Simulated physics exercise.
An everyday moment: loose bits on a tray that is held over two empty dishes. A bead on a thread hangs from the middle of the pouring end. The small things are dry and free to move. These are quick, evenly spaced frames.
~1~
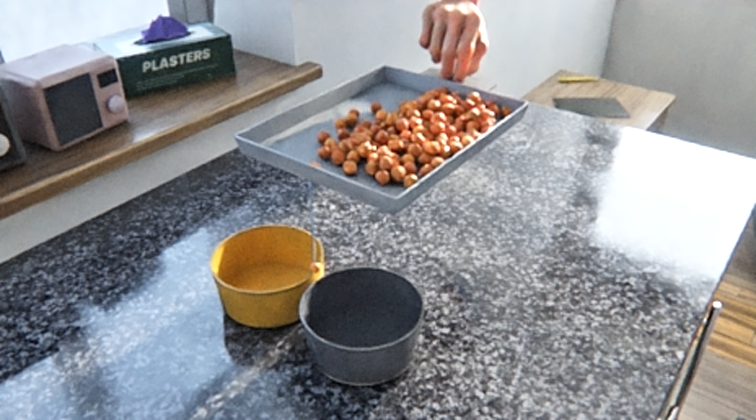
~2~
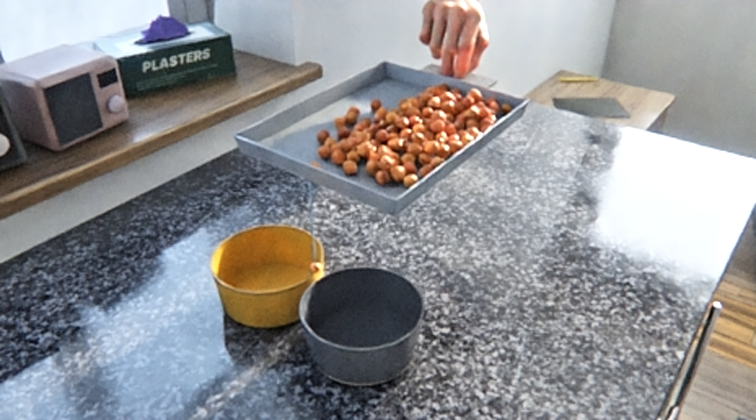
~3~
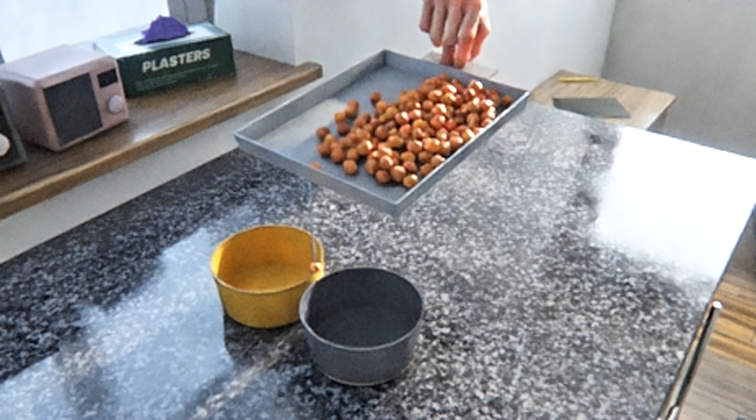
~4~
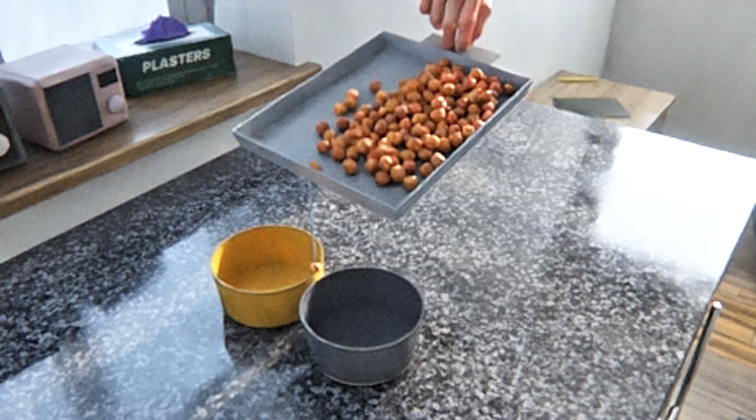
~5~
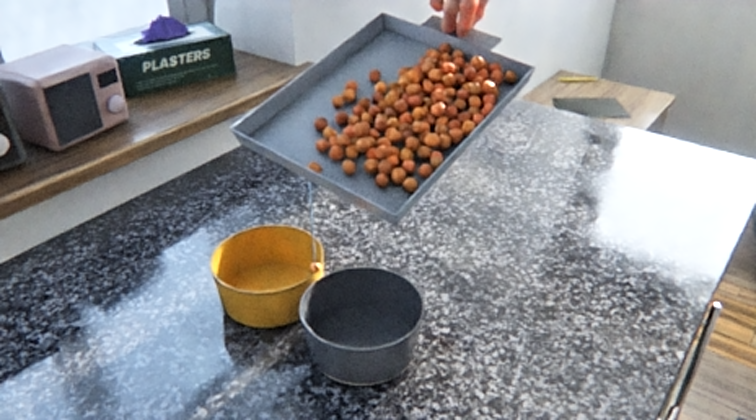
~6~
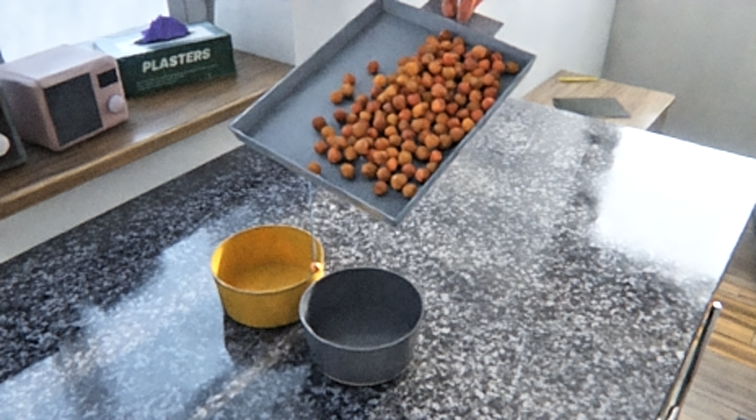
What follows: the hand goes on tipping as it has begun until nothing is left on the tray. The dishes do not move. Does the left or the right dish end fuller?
Fuller: The right-hand dish.
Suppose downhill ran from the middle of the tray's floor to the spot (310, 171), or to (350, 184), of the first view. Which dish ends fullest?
In turn: Left; the right-hand dish.
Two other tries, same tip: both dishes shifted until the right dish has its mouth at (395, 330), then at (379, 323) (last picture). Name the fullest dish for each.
One: The right one. Two: The right-hand dish.
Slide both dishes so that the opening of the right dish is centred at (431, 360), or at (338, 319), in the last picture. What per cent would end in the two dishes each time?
In turn 70 and 70 in a hundred.
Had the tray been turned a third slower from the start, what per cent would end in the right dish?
About 60 per cent.
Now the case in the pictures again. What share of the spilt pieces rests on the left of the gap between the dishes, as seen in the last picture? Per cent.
Some 50 per cent.
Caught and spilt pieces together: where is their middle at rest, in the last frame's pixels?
At about (358, 350).
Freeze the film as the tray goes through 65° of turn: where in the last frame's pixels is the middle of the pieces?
Roughly at (395, 139).
Just after the last frame, tray tipped steeply; almost all on the tray; about a tenth in the air.
A moment on, tray tipped past a quarter turn; roughly half on the tray; roughly a quarter in the right dish; about a tenth outside both; roughly a quarter in the air.
Further on, tray tipped past a quarter turn; roughly two thirds in the right dish; roughly a third outside both.
When it is over, tray tipped past a quarter turn; roughly two thirds in the right dish; not one in the left dish; roughly a third outside both.
